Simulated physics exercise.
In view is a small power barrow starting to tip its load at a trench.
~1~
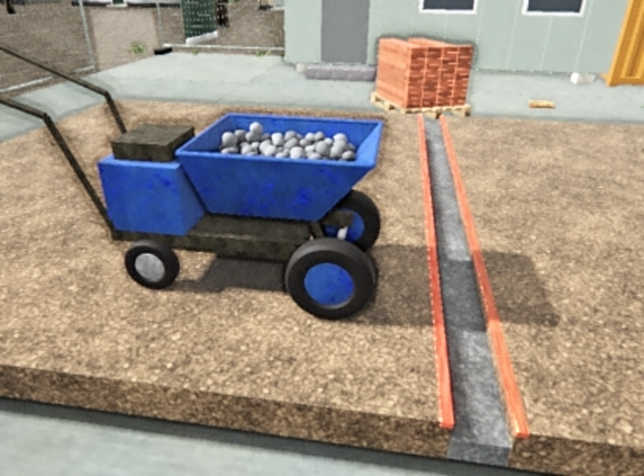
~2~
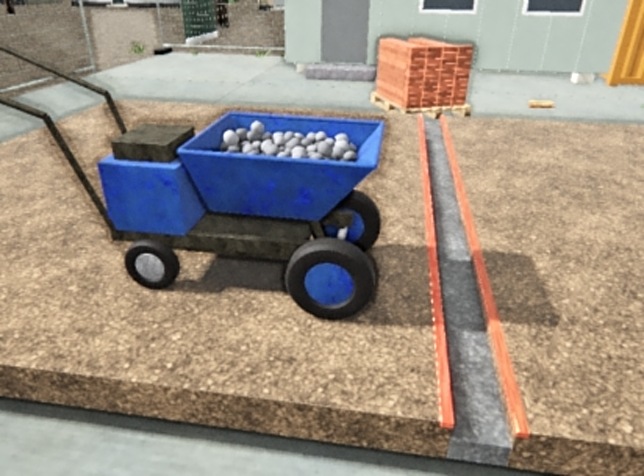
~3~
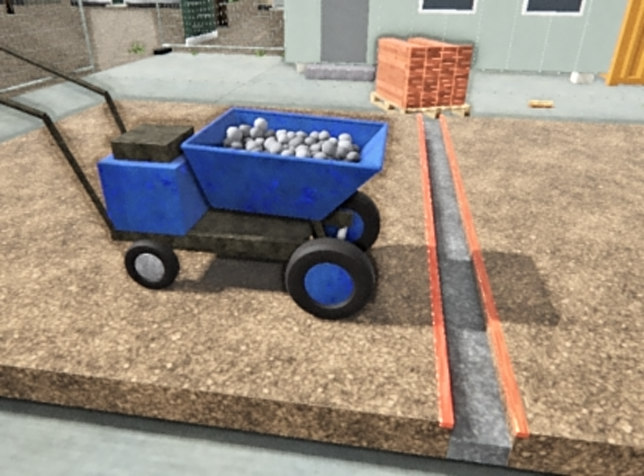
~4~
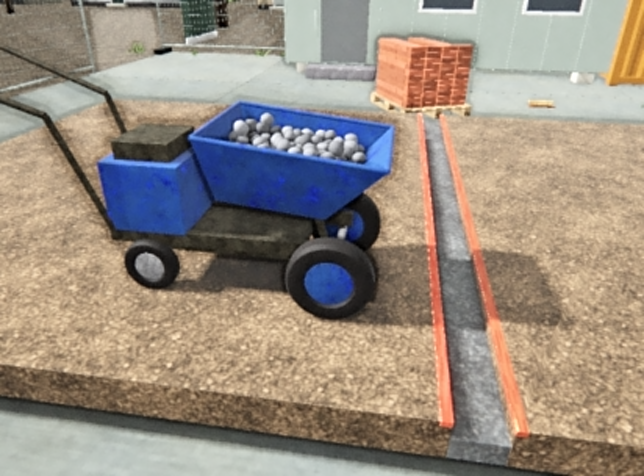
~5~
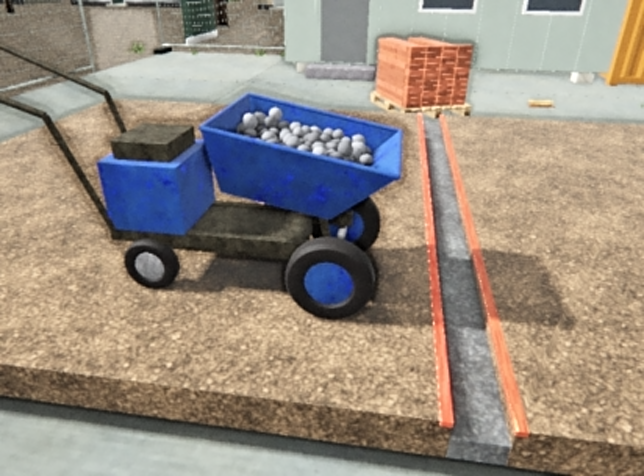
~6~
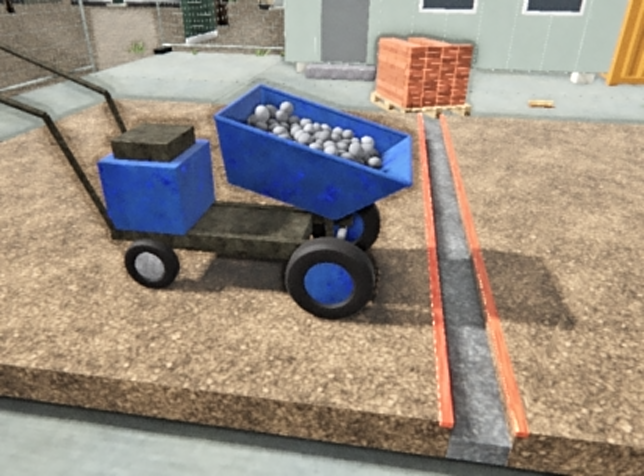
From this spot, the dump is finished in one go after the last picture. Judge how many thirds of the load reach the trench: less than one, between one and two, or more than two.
Between one and two thirds of it.
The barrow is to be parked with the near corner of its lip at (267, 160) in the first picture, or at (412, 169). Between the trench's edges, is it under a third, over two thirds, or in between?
First: Under a third; second: Under a third.
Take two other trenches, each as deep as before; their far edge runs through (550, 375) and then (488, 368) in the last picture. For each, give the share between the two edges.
Roughly 90 % and 20 %.
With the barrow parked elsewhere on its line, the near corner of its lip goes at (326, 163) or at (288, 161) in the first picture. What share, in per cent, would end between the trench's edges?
First spot: 50 %, second spot: 30 %.
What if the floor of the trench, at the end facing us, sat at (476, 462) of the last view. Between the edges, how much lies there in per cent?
Estimate: Approx. 60 per cent.
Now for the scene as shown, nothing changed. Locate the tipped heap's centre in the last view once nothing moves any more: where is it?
(481, 291).
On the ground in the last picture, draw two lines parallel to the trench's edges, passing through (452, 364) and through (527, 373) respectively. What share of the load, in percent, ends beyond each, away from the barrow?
Result, first then second: 90 %, 30 %.
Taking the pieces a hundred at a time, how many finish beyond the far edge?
I'd put it at some 45 per cent of the load.
Shortly afterwards, skip tipped steeply; the whole lot in the skip.
Next, skip tipped right over; the bulk in the skip; a little in or heaped over the trench; a little beyond it; only a few falling.
Some moments later, skip tipped right over; a little in the skip; near half in or heaped over the trench; near half beyond it.
In the end, skip tipped right over; a little in the skip; near half in or heaped over the trench; near half beyond it.
